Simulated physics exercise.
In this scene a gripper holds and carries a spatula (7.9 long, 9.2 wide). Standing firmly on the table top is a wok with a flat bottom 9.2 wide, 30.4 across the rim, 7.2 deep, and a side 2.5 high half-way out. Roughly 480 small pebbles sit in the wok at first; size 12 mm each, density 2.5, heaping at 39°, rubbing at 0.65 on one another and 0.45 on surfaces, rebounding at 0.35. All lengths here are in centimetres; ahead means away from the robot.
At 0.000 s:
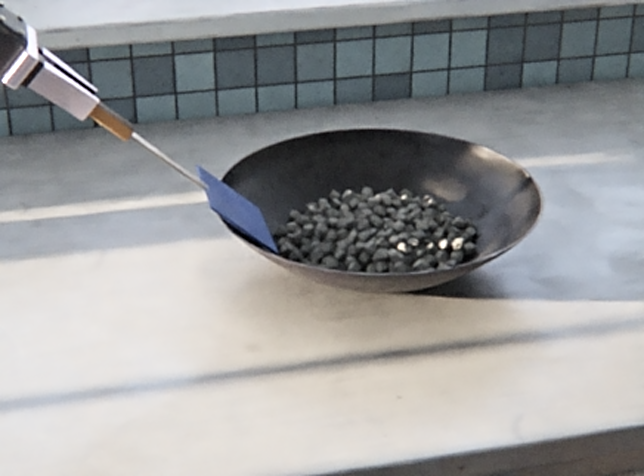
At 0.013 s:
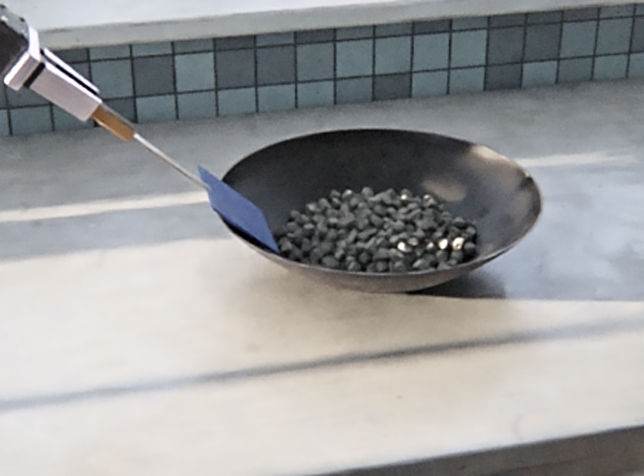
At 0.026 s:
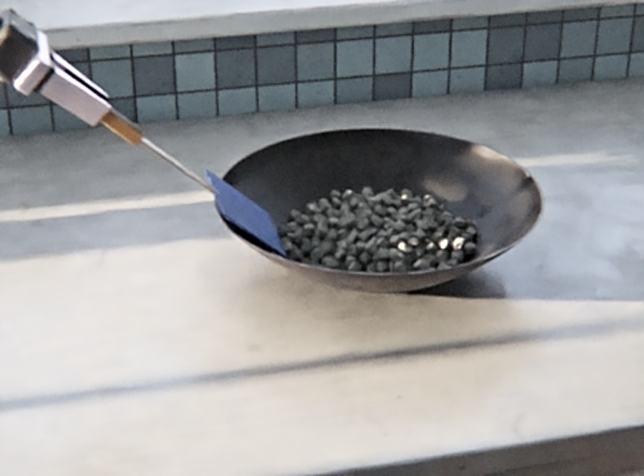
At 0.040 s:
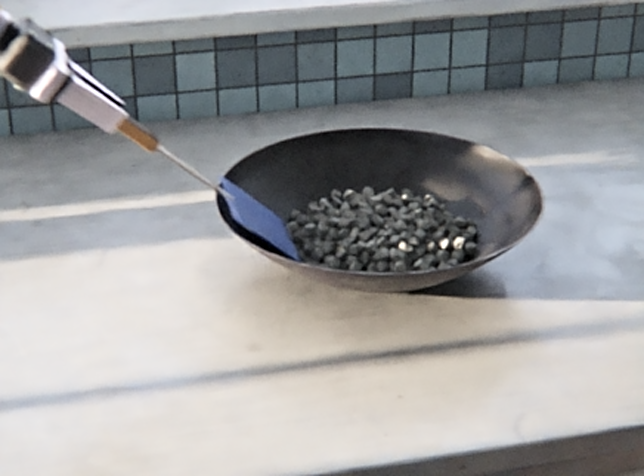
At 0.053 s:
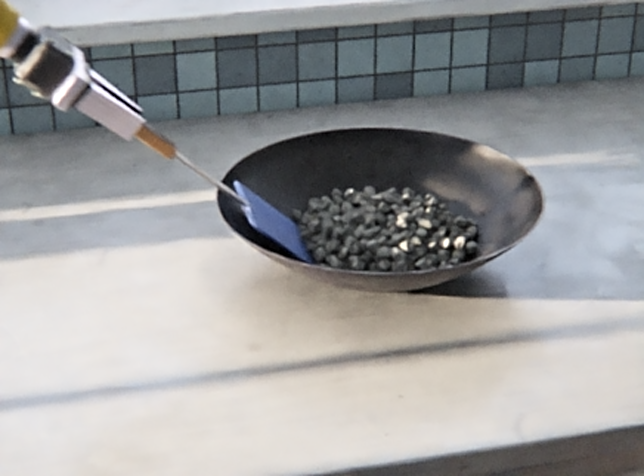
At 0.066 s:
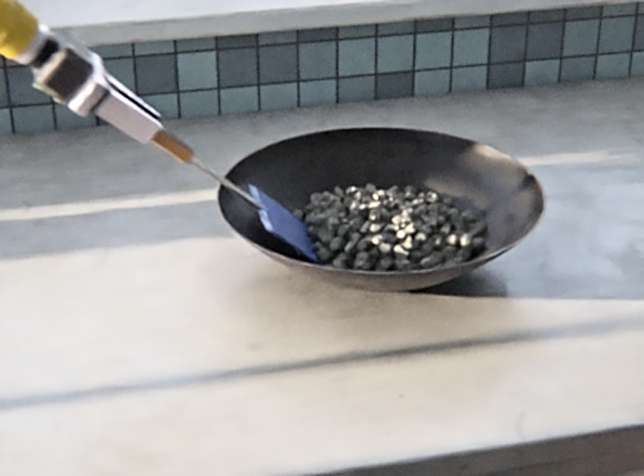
A pale grey countertop crossed by bands of sunlight, with a strip of blue-grey tiles behind it, is seen from slightly above by a still camera. A dark, shallow wok right of centre holds a heap of small blackish pebbles, and a mechanical gripper at upper left holds a blue spatula against its left side. The spatula stays put at first, then slides a short way rightward and down into the wok, nudging the pebbles slightly right as a yellow part enters behind the gripper.
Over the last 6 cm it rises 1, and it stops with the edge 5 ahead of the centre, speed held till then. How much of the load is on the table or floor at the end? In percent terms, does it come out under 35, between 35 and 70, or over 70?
It comes out under 35 %.
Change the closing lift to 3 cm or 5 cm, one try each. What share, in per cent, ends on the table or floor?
Try one gives about 15 in a hundred, try two about 15 in a hundred.
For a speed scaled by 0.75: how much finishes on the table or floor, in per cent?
5 %.
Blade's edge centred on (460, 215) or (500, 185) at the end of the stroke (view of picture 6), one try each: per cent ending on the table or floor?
Try 1: Approx. 45 %; try 2: Approx. 65 %.
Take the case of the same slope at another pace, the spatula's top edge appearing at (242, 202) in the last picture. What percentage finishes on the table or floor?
About 5 percent.
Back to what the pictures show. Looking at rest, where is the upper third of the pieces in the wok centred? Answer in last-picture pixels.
Roughly at (488, 194).
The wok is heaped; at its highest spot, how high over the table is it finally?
Close to 8.5 centimetres high.
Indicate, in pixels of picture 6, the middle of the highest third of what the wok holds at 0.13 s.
I'd say close to (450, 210).
After 0.10 s, sloping 43°, highest piece 6 above the table; 481 in the wok.
After 0.13 s, sloping 43°, highest piece 8 above the table; 481 in the wok.
After 0.35 s, sloping 43°, highest piece 9 above the table; 429 in the wok, 35 on the table or floor, 17 on the blade or in flight.
After 1.40 s, sloping 43°, highest piece 8 above the table; 427 in the wok, 54 on the table or floor.
In the end, 427 in the wok, 54 on the table or floor. That is 11 % on the table or floor.
